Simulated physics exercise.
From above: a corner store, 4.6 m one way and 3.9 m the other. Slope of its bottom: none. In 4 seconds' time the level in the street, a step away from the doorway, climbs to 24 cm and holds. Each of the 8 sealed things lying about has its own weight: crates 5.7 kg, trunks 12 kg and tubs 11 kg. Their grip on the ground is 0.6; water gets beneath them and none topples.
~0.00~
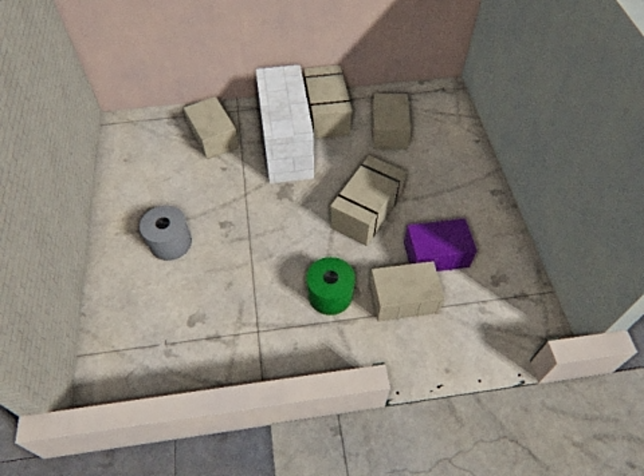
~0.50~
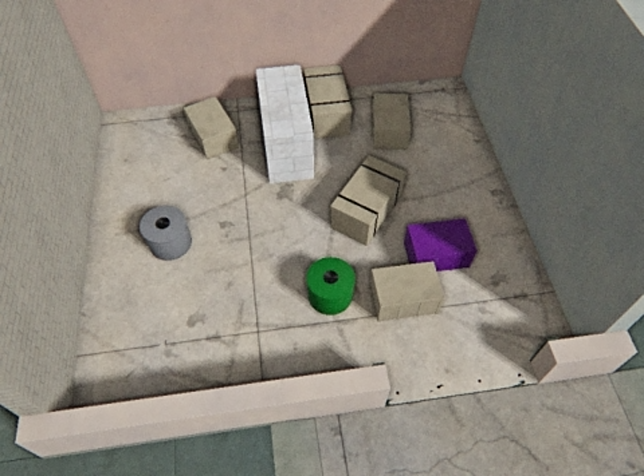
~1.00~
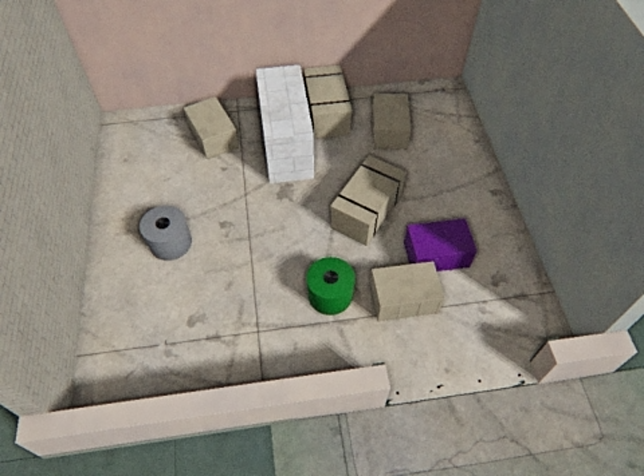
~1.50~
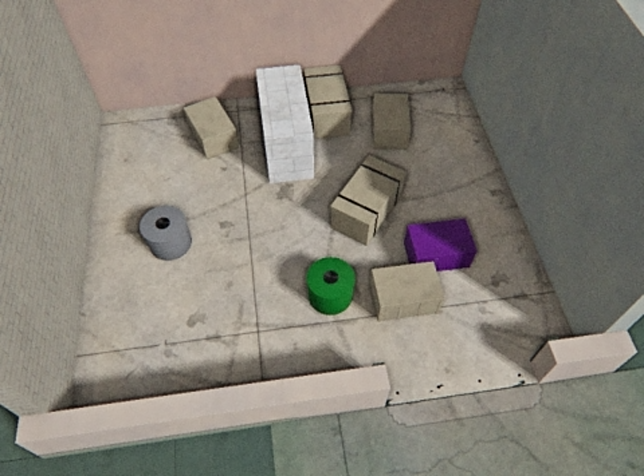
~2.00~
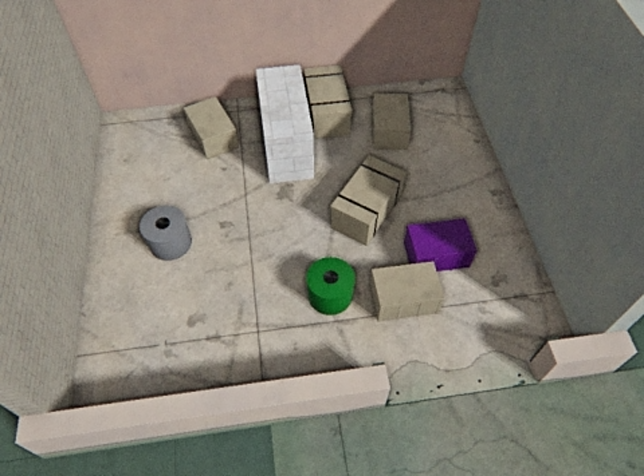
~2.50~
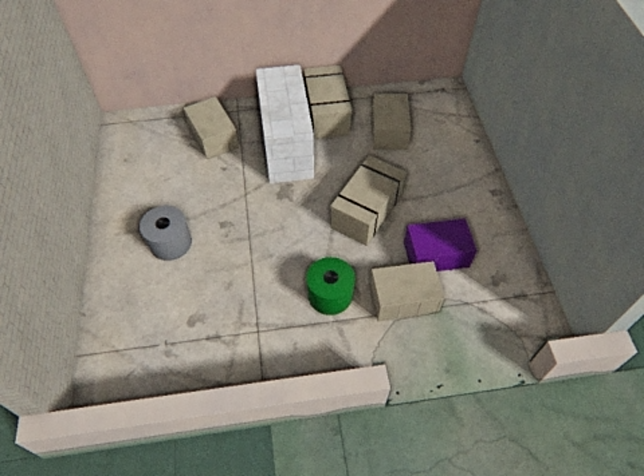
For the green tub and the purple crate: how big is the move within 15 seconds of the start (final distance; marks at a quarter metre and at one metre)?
First the green tub, which moves somewhat, then the purple crate, which goes far off.
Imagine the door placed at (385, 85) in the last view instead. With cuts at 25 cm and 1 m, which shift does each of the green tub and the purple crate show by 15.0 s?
Green tub: Long trip; purple crate: Long trip.
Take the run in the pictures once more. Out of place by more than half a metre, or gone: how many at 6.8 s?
I make it 4 by then.
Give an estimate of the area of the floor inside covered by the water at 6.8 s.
The covered patch comes to about 15 m2.
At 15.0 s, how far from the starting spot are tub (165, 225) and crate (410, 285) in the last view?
In turn: 200 cm, 250 cm.
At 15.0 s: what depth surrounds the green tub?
Around 12 cm.
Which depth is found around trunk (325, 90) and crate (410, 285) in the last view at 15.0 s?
Around 16 cm and 21 cm.
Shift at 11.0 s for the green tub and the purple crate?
I'd say about 30 and 200 centimetres.
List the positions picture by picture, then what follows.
In the first picture, the green tub at (331, 278), on the bottom; the purple crate at (442, 238), on the bottom; 0.0 m2 under water; 0 of 8 have shifted.
In the second picture, the green tub at (331, 278) rests on the ground; the purple crate at (442, 238), on the bottom; water covers 0.0 m2; 0 of 8 have shifted.
In the third picture, the green tub at (331, 278) rests on the ground; the purple crate at (442, 238) rests on the ground; 0.0 m2 under water; 0 of 8 have shifted.
In the fourth picture, the green tub at (331, 278) rests on the ground; the purple crate at (442, 238) rests on the ground; 0.0 m2 under water; 0 of 8 have shifted.
In the fifth picture, the green tub at (331, 278) rests on the ground; the purple crate at (442, 238) rests on the ground; 0.1 m2 under water; 0 of 8 have shifted.
In the sixth picture, the green tub at (331, 278) rests on the ground; the purple crate at (442, 238) rests on the ground; 0.8 m2 under water; 0 of 8 have shifted.
After 3.5 s the green tub is near (331, 278), 0.0 m from its start, aground; the purple crate is near (433, 212), 0.3 m from its start, aground; 1 afloat.
After 6.8 s the green tub is near (306, 271), 0.2 m from its start, aground; the purple crate is near (419, 79), 2.1 m from its start, afloat; 5 afloat.
After 11.0 s the green tub is near (301, 270), 0.3 m from its start, aground; the purple crate is near (408, 91), 2.0 m from its start, afloat; 7 afloat.
After 15.0 s the green tub is near (341, 216), 0.7 m from its start, afloat; the purple crate is near (422, 64), 2.4 m from its start, afloat; 8 afloat.
